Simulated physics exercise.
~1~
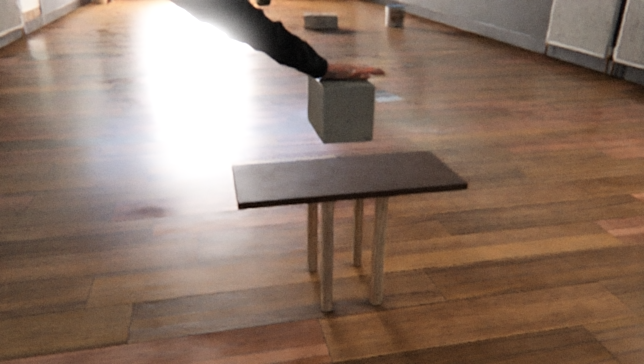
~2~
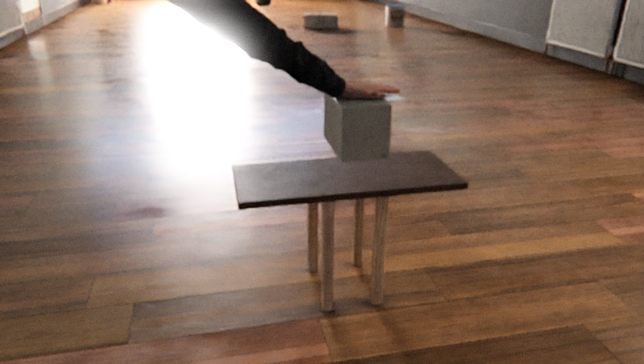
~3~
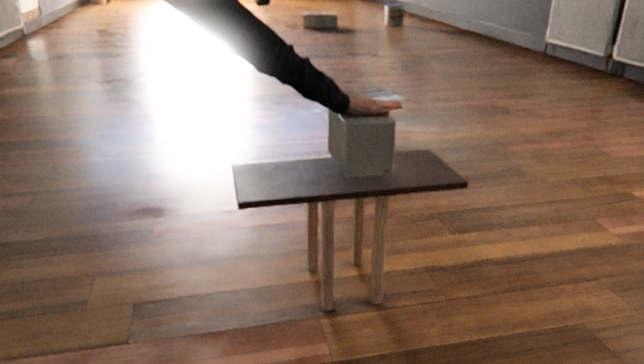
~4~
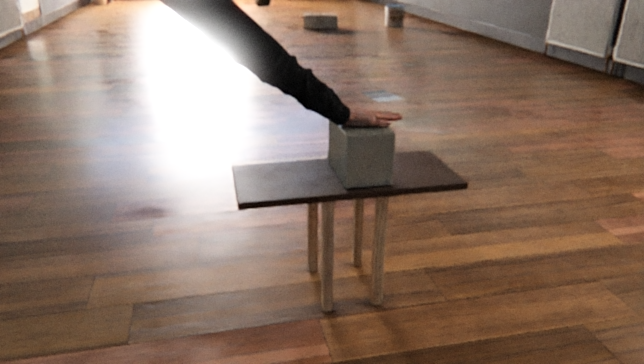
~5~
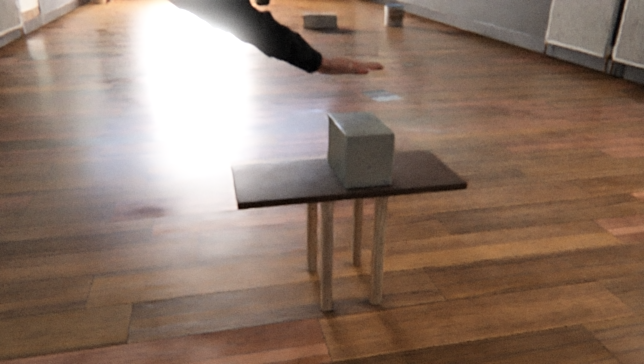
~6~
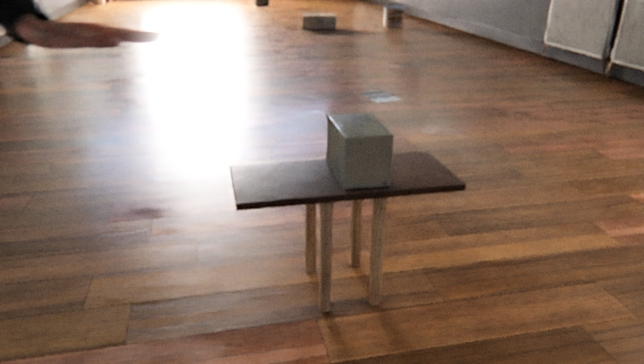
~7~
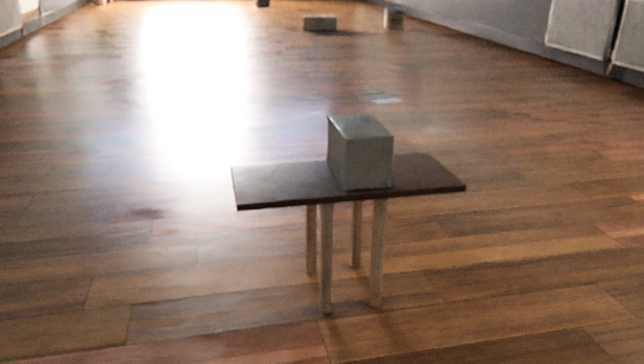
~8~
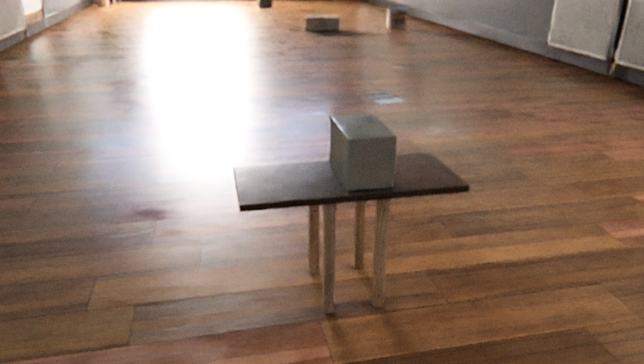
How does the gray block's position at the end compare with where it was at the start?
At the start the block was held in the air above the small brown table, and at the end it rested on the tabletop, lower and slightly farther right.
